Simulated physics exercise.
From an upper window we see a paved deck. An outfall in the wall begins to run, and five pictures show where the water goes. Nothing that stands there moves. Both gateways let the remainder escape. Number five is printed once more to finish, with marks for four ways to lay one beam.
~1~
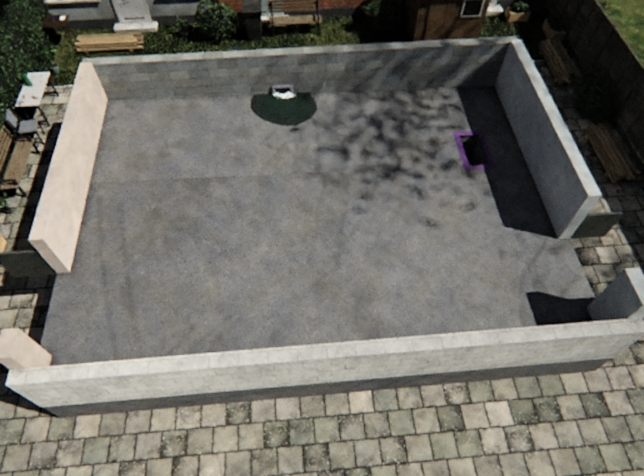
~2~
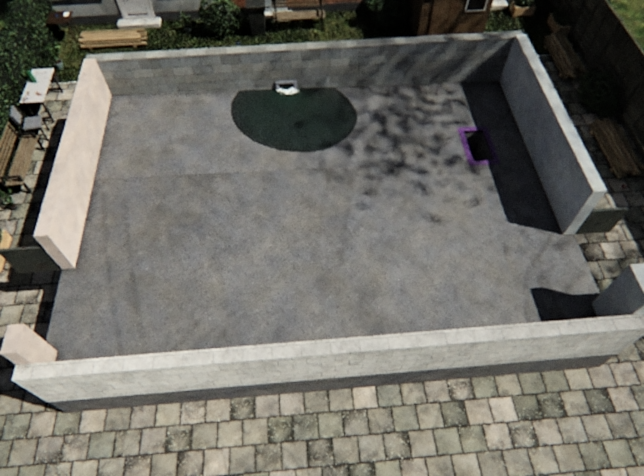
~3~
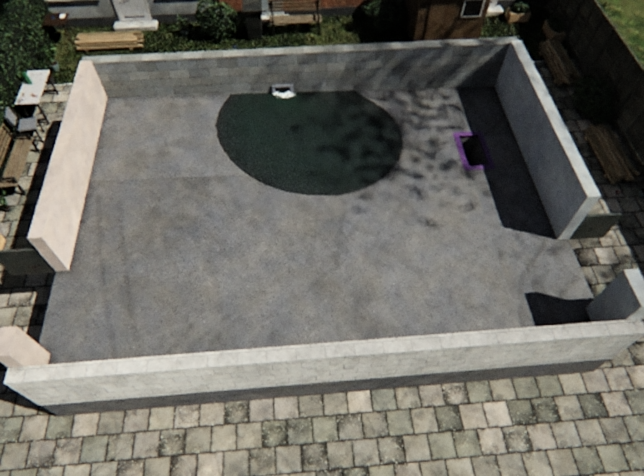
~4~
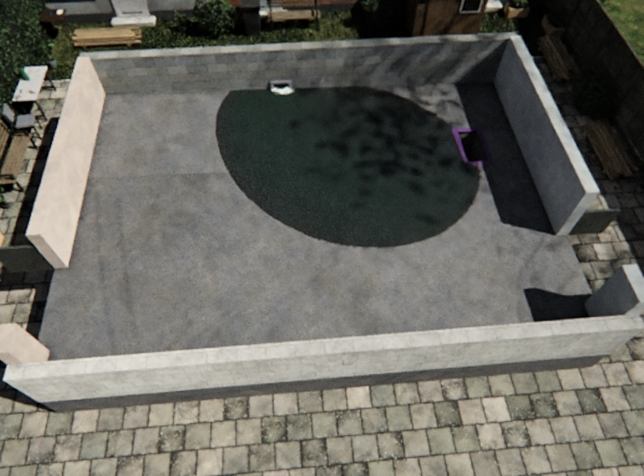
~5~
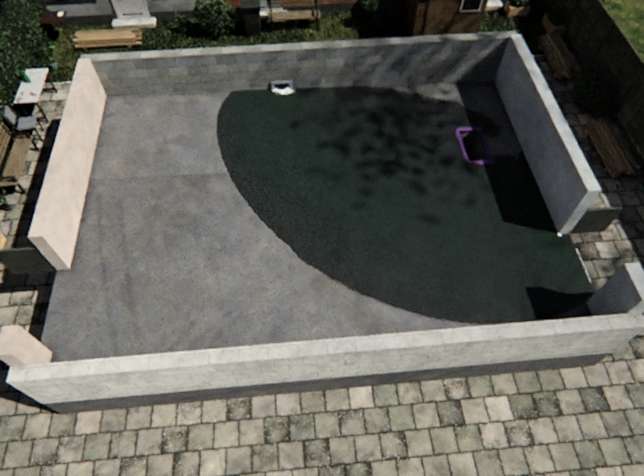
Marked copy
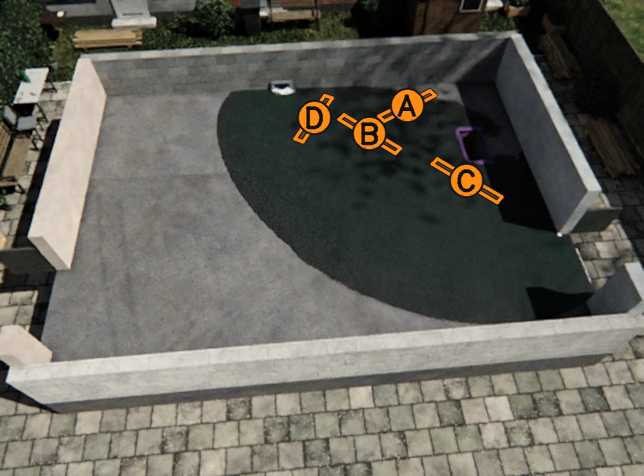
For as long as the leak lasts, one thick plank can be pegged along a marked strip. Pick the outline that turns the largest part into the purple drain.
Choose C.
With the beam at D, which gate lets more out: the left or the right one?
The right one.
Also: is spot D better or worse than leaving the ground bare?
It is worse.
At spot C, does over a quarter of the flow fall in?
No, it does not.
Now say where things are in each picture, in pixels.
Outfall at (283, 90); purple drain at (474, 150); open gate at (572, 272); open gate at (61, 312); front seen at (281, 121), 2 % of the ground wet; purple drain still dry, in the first frame.
Front seen at (319, 146), 8 % of the ground wet; purple drain still dry, in the second frame.
Front seen at (379, 175), 16 % of the ground wet; purple drain still dry, in the third frame.
Front seen at (461, 210), 31 % of the ground wet; purple drain still dry, in the fourth frame.
Front seen at (587, 283), 48 % of the ground wet; purple drain taking water, in the fifth frame.
On the marked copy, A from (381, 118) to (432, 93); B from (341, 117) to (397, 150); C from (434, 161) to (499, 199); D from (298, 140) to (328, 96).
For spot A, about 9 % of the stream goes into the purple drain, about 90 % out by the gates.
For spot B, about 10 % of the stream goes into the purple drain, about 90 % out by the gates.
For spot C, about 16 % of the stream goes into the purple drain, about 84 % out by the gates.
For spot D, about 8 % of the stream goes into the purple drain, about 92 % out by the gates.
